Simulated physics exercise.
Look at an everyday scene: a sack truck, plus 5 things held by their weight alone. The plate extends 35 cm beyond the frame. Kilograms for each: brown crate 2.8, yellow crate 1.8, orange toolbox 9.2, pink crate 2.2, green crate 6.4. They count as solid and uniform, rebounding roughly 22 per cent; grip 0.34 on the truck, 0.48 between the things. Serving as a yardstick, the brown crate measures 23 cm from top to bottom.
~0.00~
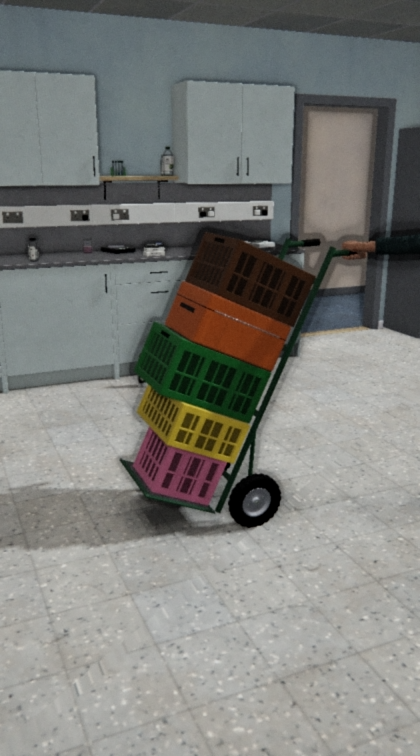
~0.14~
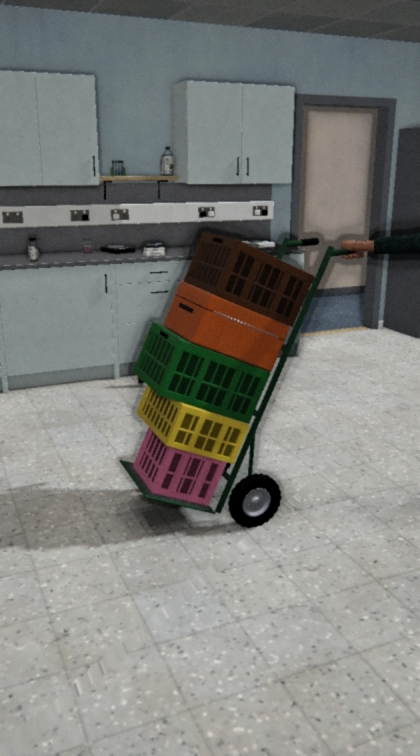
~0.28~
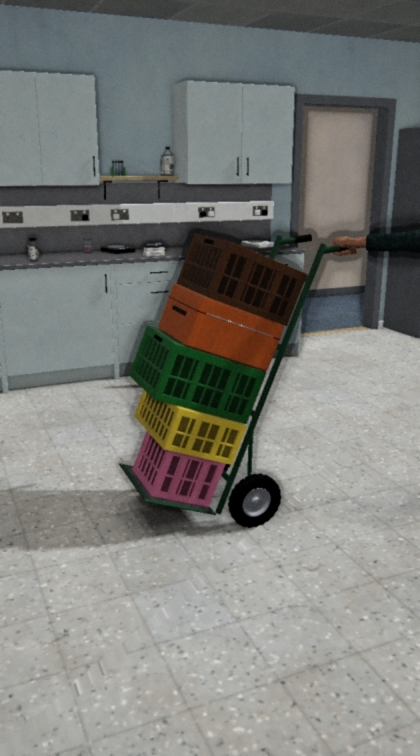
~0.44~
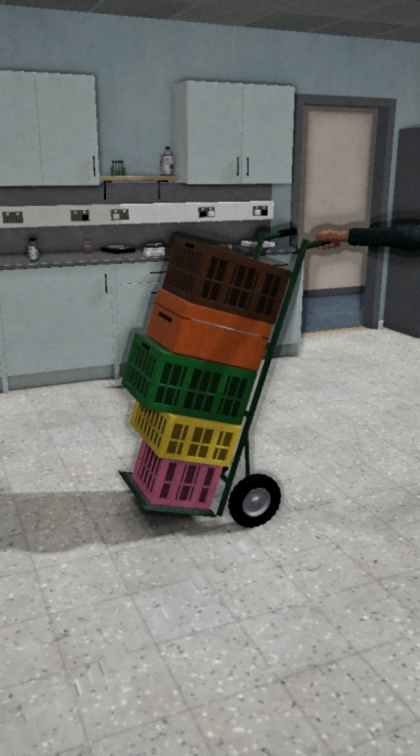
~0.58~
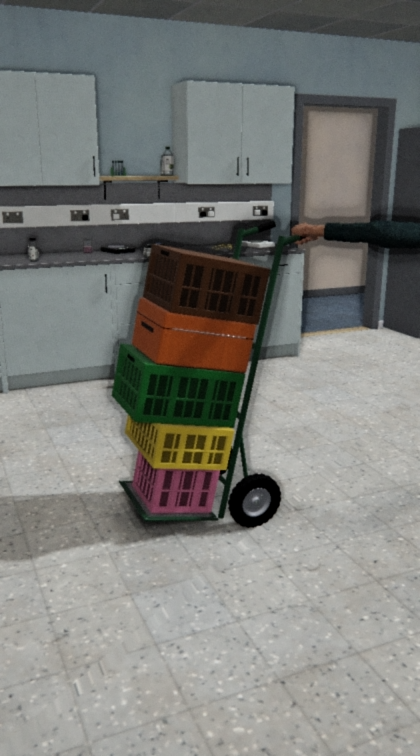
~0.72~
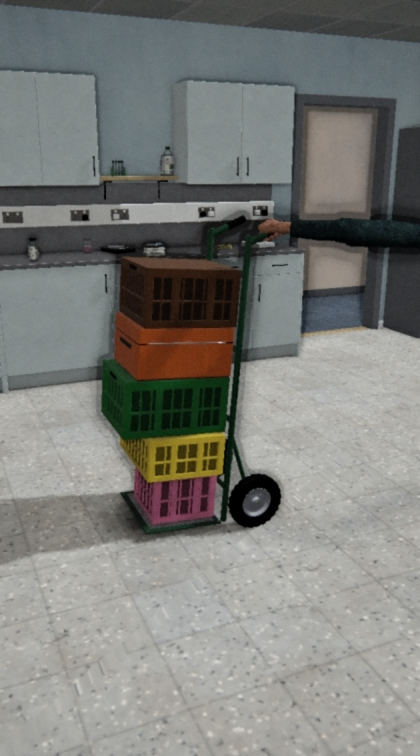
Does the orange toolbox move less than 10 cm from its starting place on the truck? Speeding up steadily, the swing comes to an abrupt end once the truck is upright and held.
No.
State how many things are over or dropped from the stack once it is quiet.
5.
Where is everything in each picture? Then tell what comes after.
In the first picture, leaning back 25°; orange toolbox (227, 326); brown crate (249, 279).
In the second picture, leaning back 25°; pink crate (179, 463); green crate (201, 372).
In the third picture, leaning back 22°; brown crate (240, 279); yellow crate (188, 421).
In the fourth picture, leaning back 18°; pink crate (177, 469); green crate (188, 379).
In the fifth picture, leaning back 12°; brown crate (204, 283); yellow crate (177, 432).
In the sixth picture, leaning back 5°; orange toolbox (172, 344); pink crate (174, 483).
By 1.12 s, truck upright; orange toolbox rocked 14° off its seat near (118, 356); brown crate rocked 14° off its seat; green crate rocked 14° off its seat.
By 1.52 s, truck upright; brown crate, orange toolbox and green crate now dropped from the stack; yellow crate rocked 45° off its seat; pink crate rocked 45° off its seat.
By 1.72 s, truck upright; yellow crate now dropped from the stack; pink crate on its side.
By 2.12 s, truck upright; pink crate on its side.
When it is over (4.0 s), dropped from the stack, brown crate, yellow crate, orange toolbox and green crate; lying over on the truck, pink crate.
